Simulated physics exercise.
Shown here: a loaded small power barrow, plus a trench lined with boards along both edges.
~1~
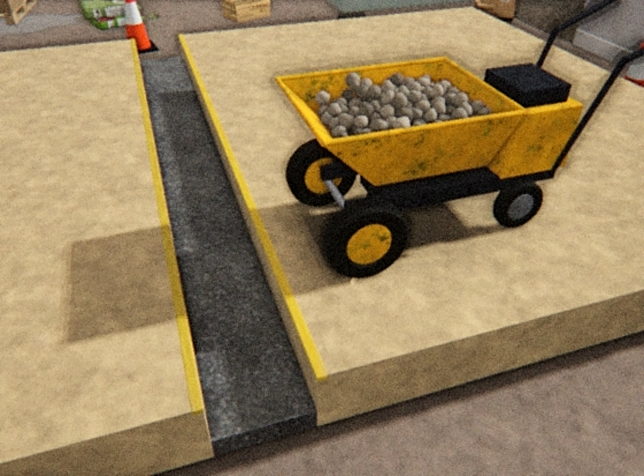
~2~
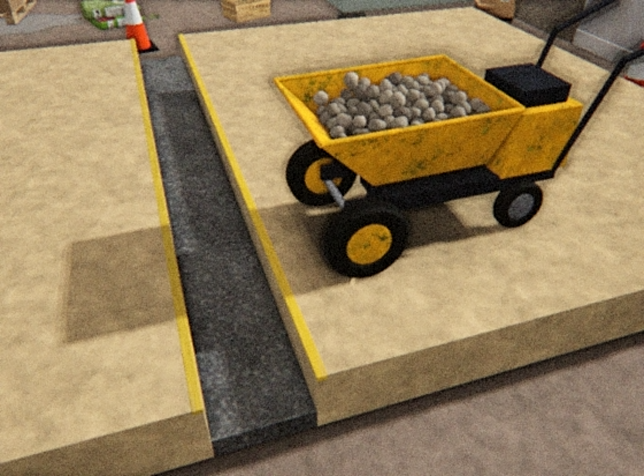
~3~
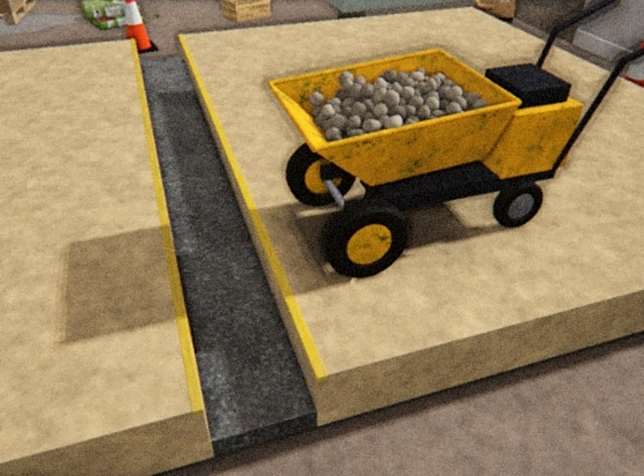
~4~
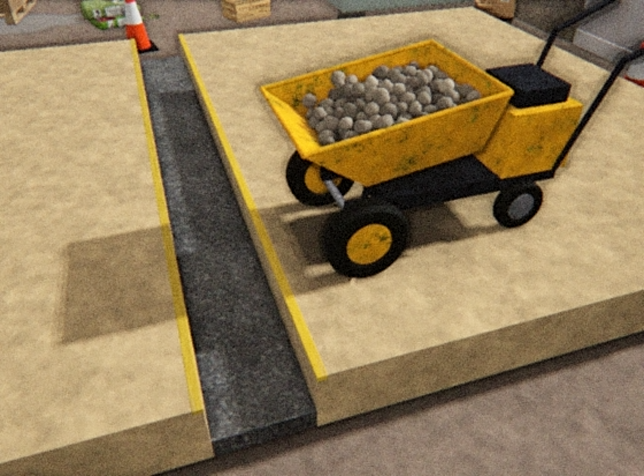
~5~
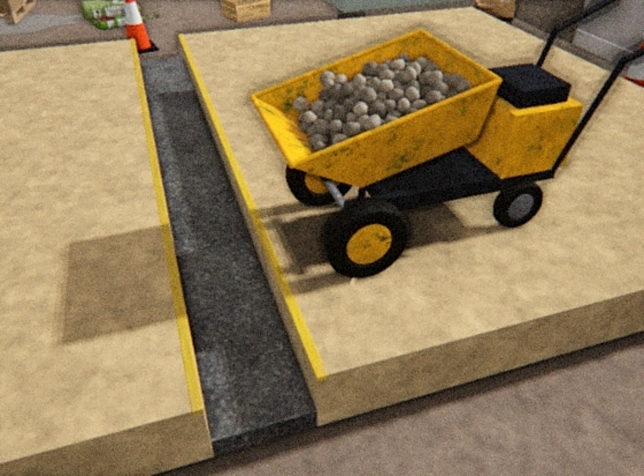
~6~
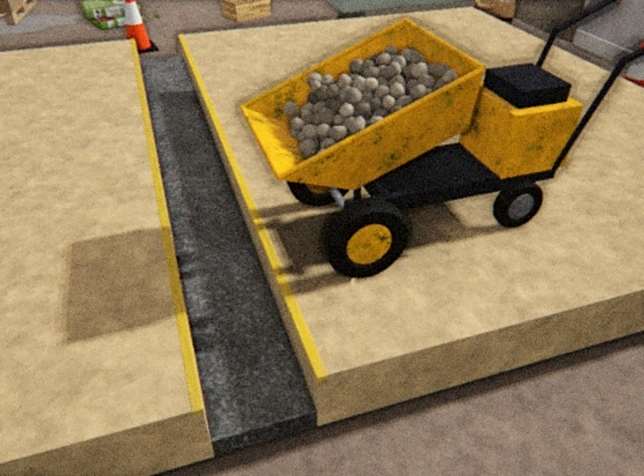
The clip opens on a yellow power barrow loaded with rounded grey stones, standing still to the right of a dark, yellow-edged trench. The skip begins level, then its rear rises gradually while its front lip dips toward the left, until it is clearly tilted with the stones still inside.
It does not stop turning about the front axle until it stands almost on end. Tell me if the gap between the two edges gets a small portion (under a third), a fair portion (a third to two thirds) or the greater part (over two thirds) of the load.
It gets the greater part.
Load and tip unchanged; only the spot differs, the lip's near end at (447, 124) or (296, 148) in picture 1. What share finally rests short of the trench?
That works out to 50 per cent for the first position and 0 per cent for the second.
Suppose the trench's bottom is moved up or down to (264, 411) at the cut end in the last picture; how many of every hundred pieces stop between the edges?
Close to 70 per cent, I reckon.
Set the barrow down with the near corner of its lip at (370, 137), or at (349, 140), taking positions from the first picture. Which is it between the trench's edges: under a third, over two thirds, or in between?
Spot one gives above two thirds, spot two gives more than two thirds.
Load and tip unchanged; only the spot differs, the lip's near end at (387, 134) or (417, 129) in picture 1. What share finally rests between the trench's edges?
First try: Some 90 %; second try: 60 %.
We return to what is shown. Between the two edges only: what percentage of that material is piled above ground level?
Estimate: Near 5 in a hundred.
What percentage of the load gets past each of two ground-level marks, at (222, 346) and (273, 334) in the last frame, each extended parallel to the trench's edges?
About 50 and 90 %.
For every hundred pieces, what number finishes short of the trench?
About 0 %.
Shortly afterwards, skip tipped steeply; the whole lot in the skip.
Next, skip tipped right over; near two thirds in the skip; near a quarter in or heaped over the trench; only a few beyond it; only a few falling.
Some moments later, skip tipped right over; a little in the skip; the bulk in or heaped over the trench; near a quarter beyond it.
In the end, skip tipped right over; the bulk in or heaped over the trench; near a quarter beyond it.
